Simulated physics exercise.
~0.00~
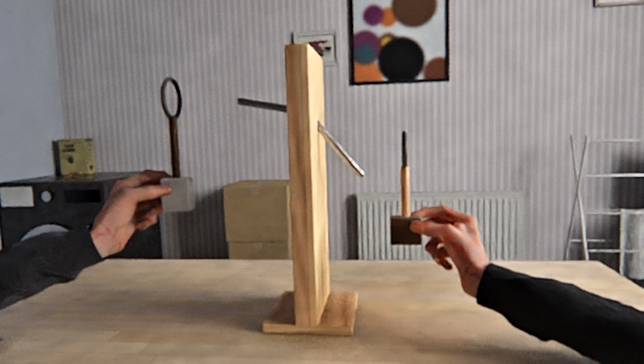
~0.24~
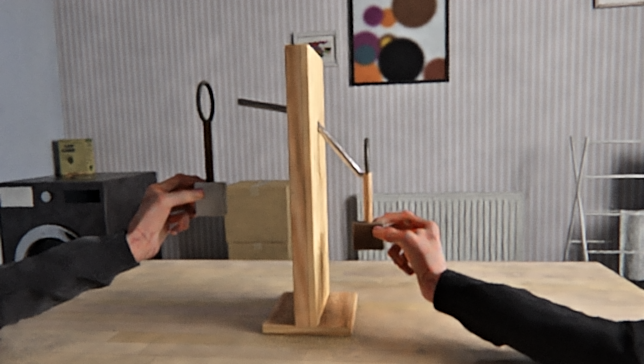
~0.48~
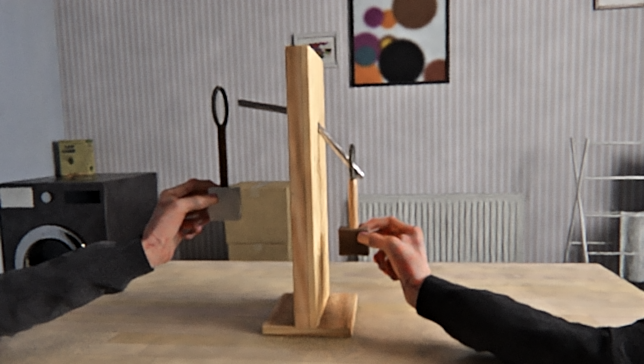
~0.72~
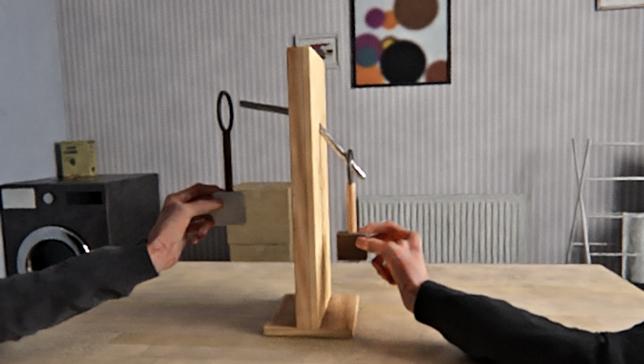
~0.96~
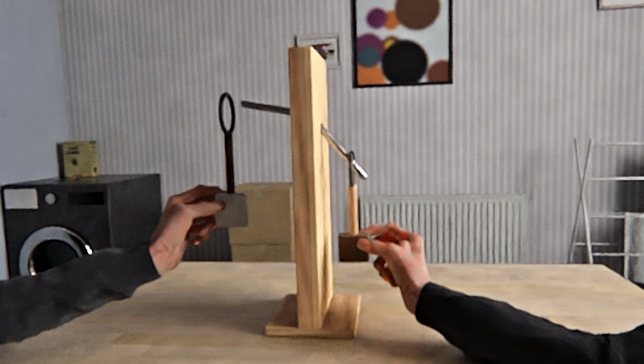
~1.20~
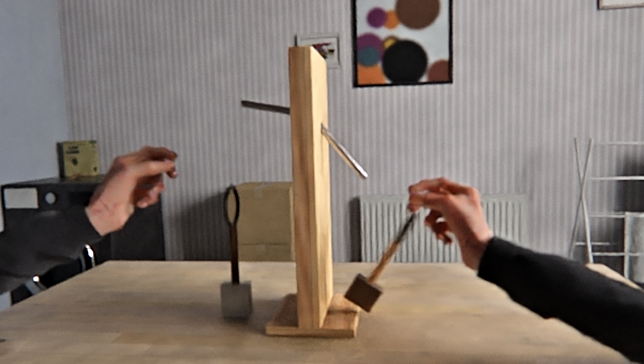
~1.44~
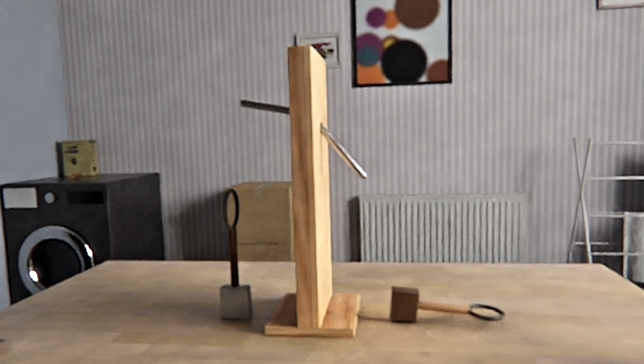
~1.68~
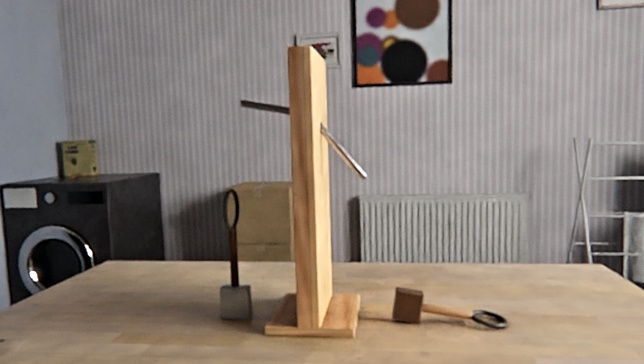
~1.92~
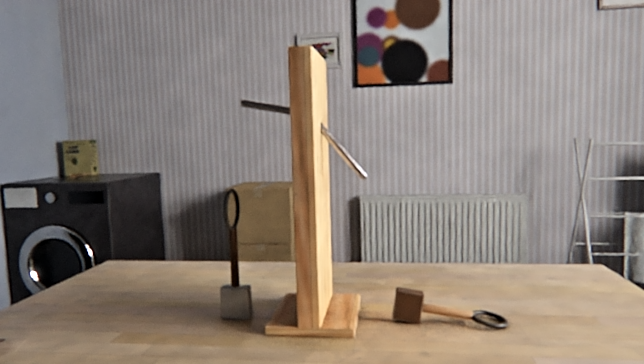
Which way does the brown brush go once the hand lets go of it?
The brown brush moves down, dropping to the table on the right of the stand, where it ends up lying on its side.
Two hands bring two brushes toward a wooden peg stand, release them, and both drop onto the table.
